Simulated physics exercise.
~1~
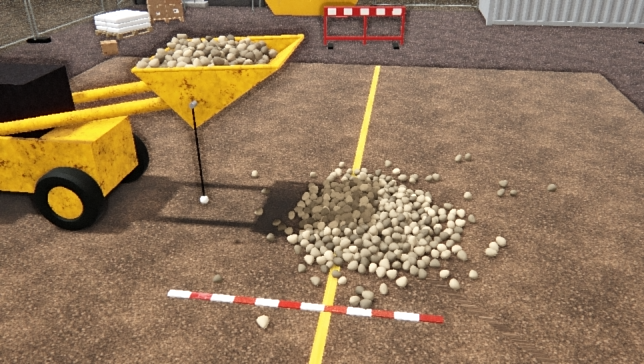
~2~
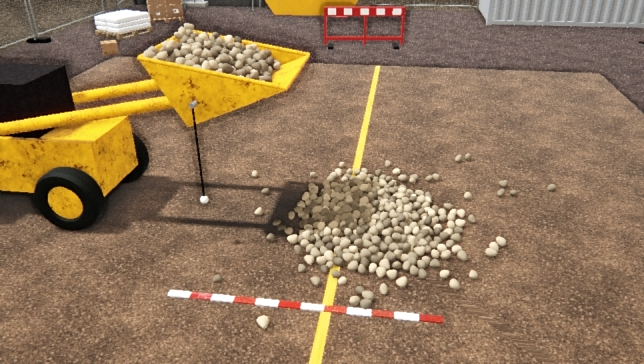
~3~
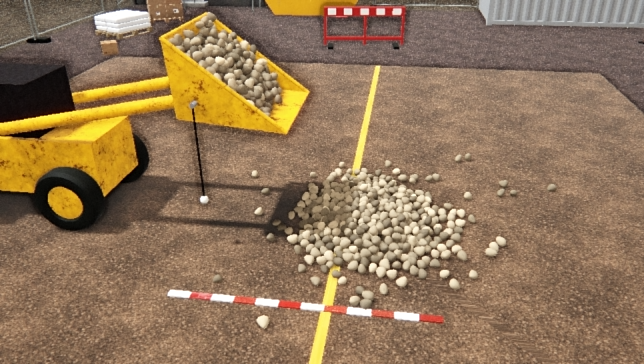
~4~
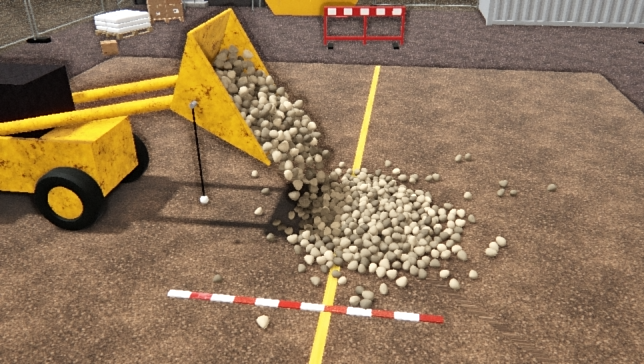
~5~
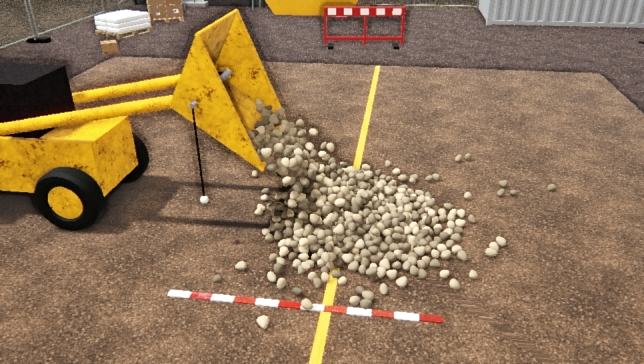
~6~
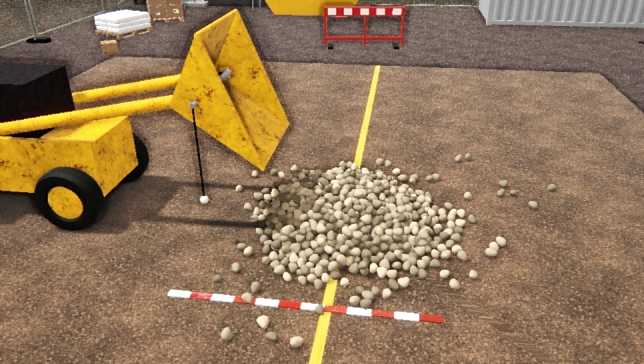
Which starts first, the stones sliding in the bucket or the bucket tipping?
The bucket starts tipping first. The stones begin to slide towards its lip only once it has tilted further.
